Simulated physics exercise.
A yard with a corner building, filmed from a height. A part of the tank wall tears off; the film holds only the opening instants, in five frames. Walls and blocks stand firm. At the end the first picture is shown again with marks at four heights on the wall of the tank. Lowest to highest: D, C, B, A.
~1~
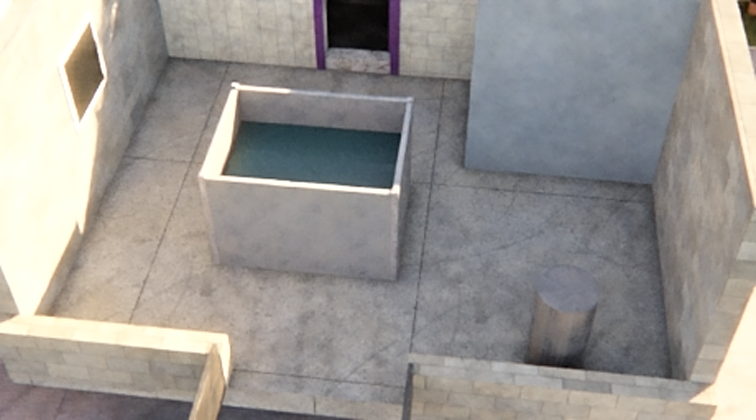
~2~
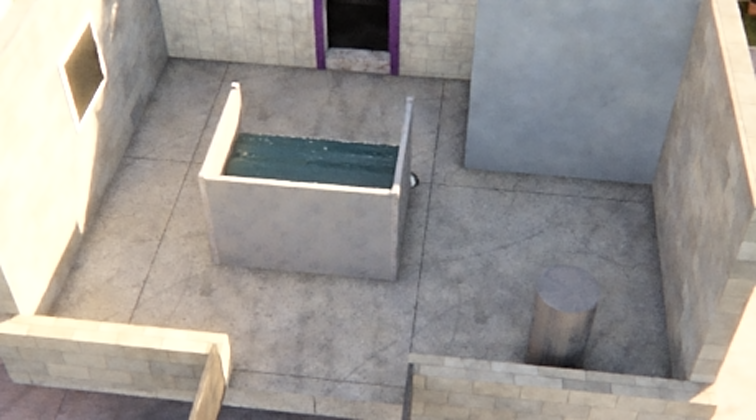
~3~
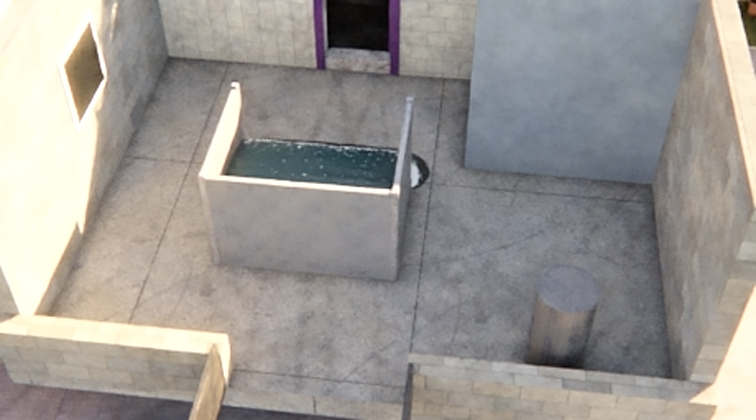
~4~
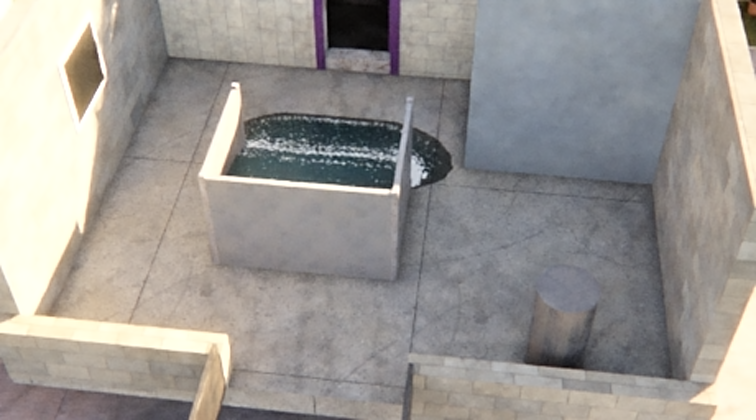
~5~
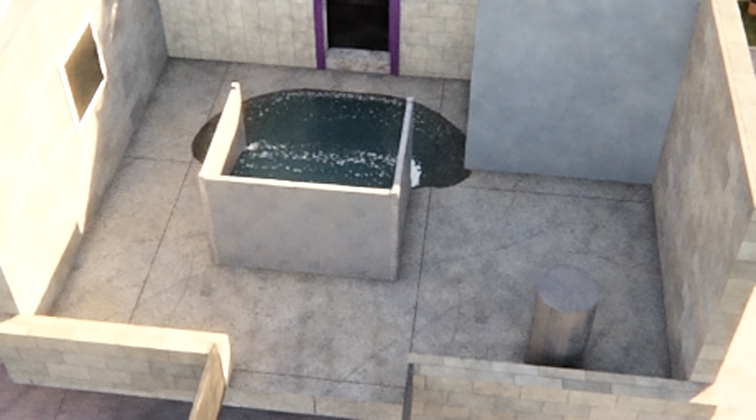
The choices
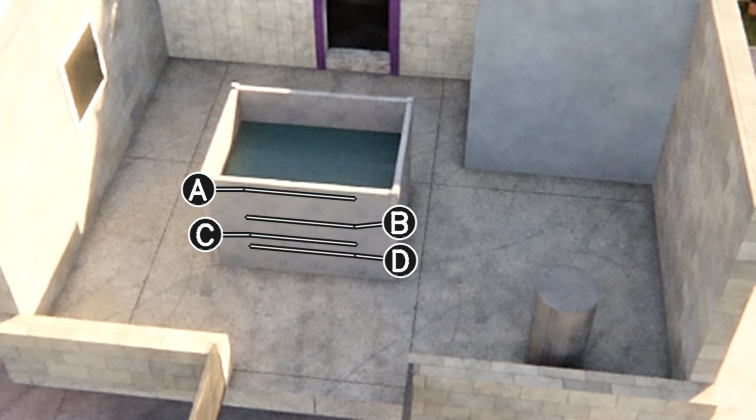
The footage shows a walled yard with a rectangular water tank, whose far side disappears, letting water pour out behind it and spread across the paving as a dark, rounded pool beyond the tank and to both sides.
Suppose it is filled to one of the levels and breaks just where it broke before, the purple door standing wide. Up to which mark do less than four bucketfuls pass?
That is level D.
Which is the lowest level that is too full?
Level C.
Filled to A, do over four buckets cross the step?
Yes, that goes wrong.
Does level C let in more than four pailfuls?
Yes, that goes wrong.
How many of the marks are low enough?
One of them.
On the marked copy, A at (298, 194); B at (300, 221); C at (302, 239); D at (303, 250); from the bottom up D, C, B, A.
If A is chosen, dozens of bucketfuls pour in.
If B is chosen, dozens of bucketfuls pour in.
If C is chosen, about 10 bucketfuls get in.
If D is chosen, a bucket or two gets in.
